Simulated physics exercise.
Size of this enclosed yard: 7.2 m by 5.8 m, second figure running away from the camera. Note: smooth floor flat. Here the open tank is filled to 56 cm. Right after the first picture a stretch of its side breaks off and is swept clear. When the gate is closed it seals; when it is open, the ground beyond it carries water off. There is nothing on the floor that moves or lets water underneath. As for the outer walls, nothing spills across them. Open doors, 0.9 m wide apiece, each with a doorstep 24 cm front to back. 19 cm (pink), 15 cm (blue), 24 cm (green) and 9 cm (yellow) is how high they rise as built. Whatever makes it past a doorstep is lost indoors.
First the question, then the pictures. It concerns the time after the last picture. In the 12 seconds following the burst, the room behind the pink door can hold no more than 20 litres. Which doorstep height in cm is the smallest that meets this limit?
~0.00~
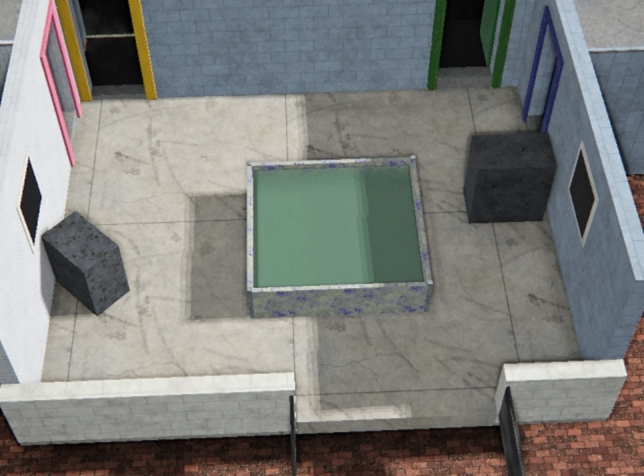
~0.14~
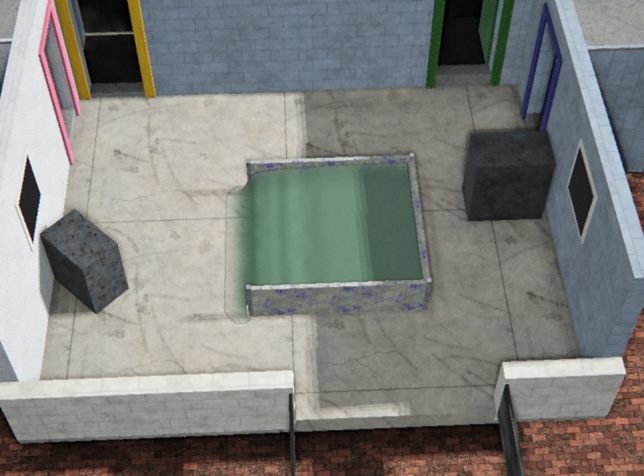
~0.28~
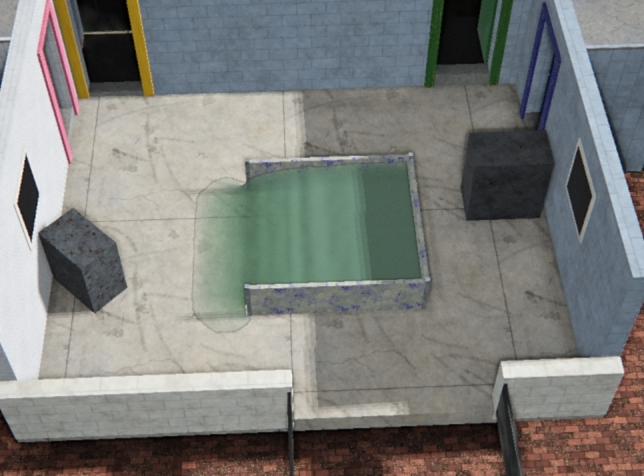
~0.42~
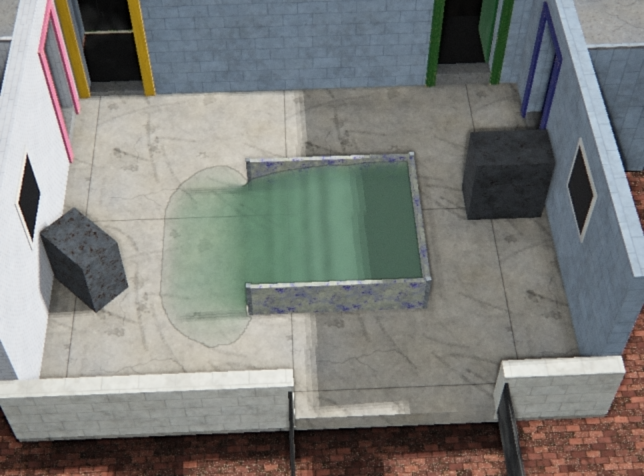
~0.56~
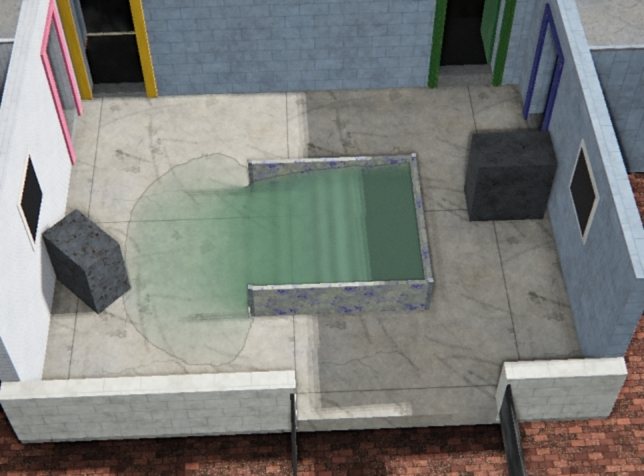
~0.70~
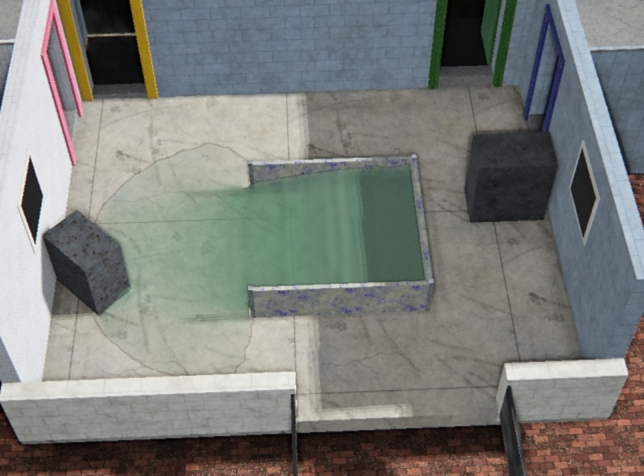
A height of roughly 14 cm.
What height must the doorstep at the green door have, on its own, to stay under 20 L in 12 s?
Green door, minimum about 7.5 cm.
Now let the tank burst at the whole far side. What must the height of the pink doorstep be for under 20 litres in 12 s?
Close to 21 cm at the least.
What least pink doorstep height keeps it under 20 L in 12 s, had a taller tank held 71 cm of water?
Minimum height: Approx. 18 cm.
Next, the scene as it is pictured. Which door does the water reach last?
Blue, last of all.
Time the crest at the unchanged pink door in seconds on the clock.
Some 2.8 s, more or less.
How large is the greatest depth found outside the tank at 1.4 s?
It gets to close to 38 centimetres there.
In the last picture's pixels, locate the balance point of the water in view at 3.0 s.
The water is centred around (184, 247) in the last picture's pixels.
After 1.4 s water covers 35 % of the floor, deepest (38 cm) near (64, 230); it has not reached the pink door.
After 3.0 s water covers 40 % of the floor, deepest (40 cm) near (82, 100); 18 cm at the pink door, 0 litres in over its 19 cm doorstep.
After 12.0 s water covers 100 % of the floor, deepest (12 cm) near (427, 198); 6 cm at the pink door, 3 litres in over its 19 cm doorstep.
At the pink door as built, the water arrived by 1.6 s and peaked near 19 cm at 2.8 s.
With a doorstep of 13 cm, 29 litres would have come in within the 12 s; with 17.5 cm, 5 litres. So under 20 litres takes about 14 cm.
